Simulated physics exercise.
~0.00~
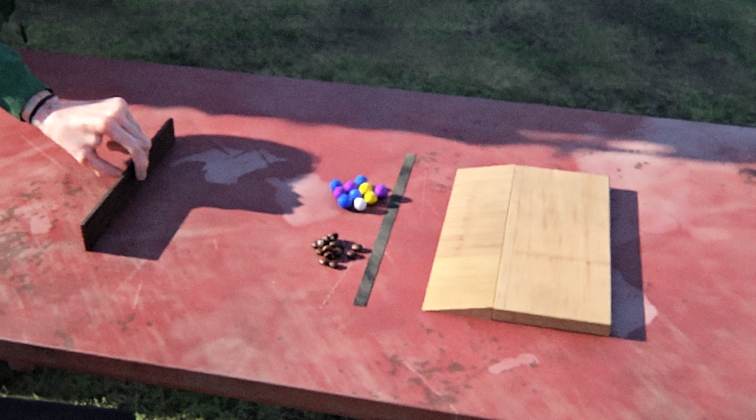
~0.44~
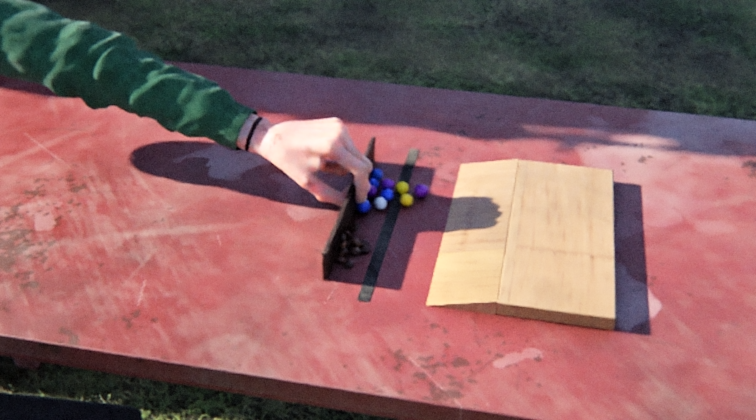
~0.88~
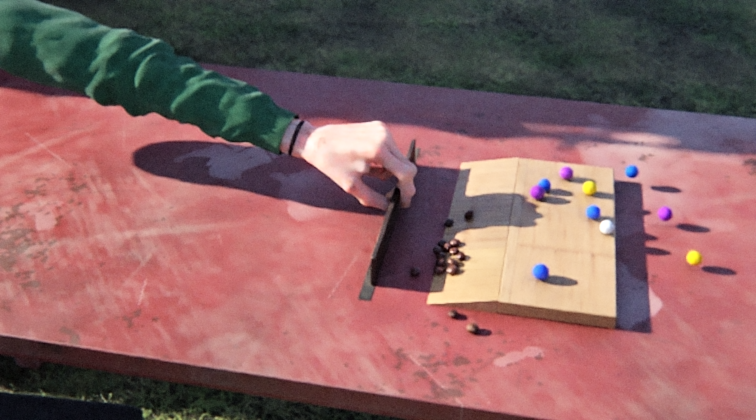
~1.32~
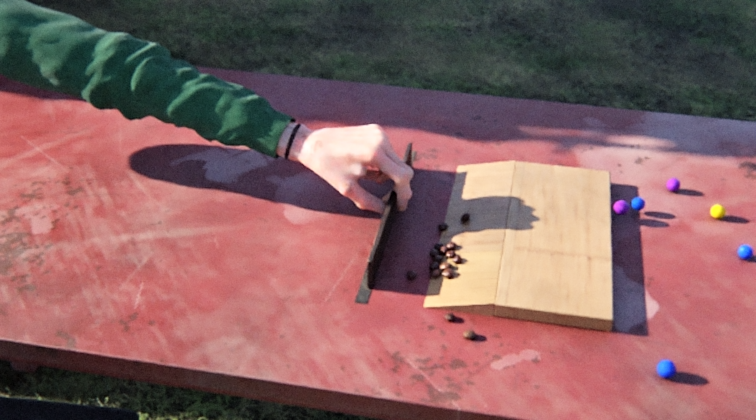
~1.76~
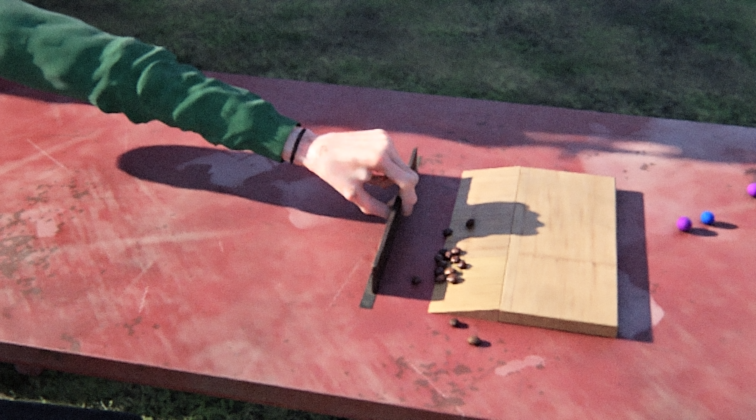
A hand in a green sleeve holds a dark strip of wood upright at the left of a worn red table outdoors, seen from above with grass behind. Ahead lie a cluster of blue, purple, yellow and white balls and, nearer, a pile of small dark brown pieces, with black tape and a pale wooden wedge to the right. The hand sweeps the strip rightward into both groups and stops at the tape. The colourful balls roll over the wedge and scatter across the table beyond, while the brown pieces settle on its near slope and just short of it.
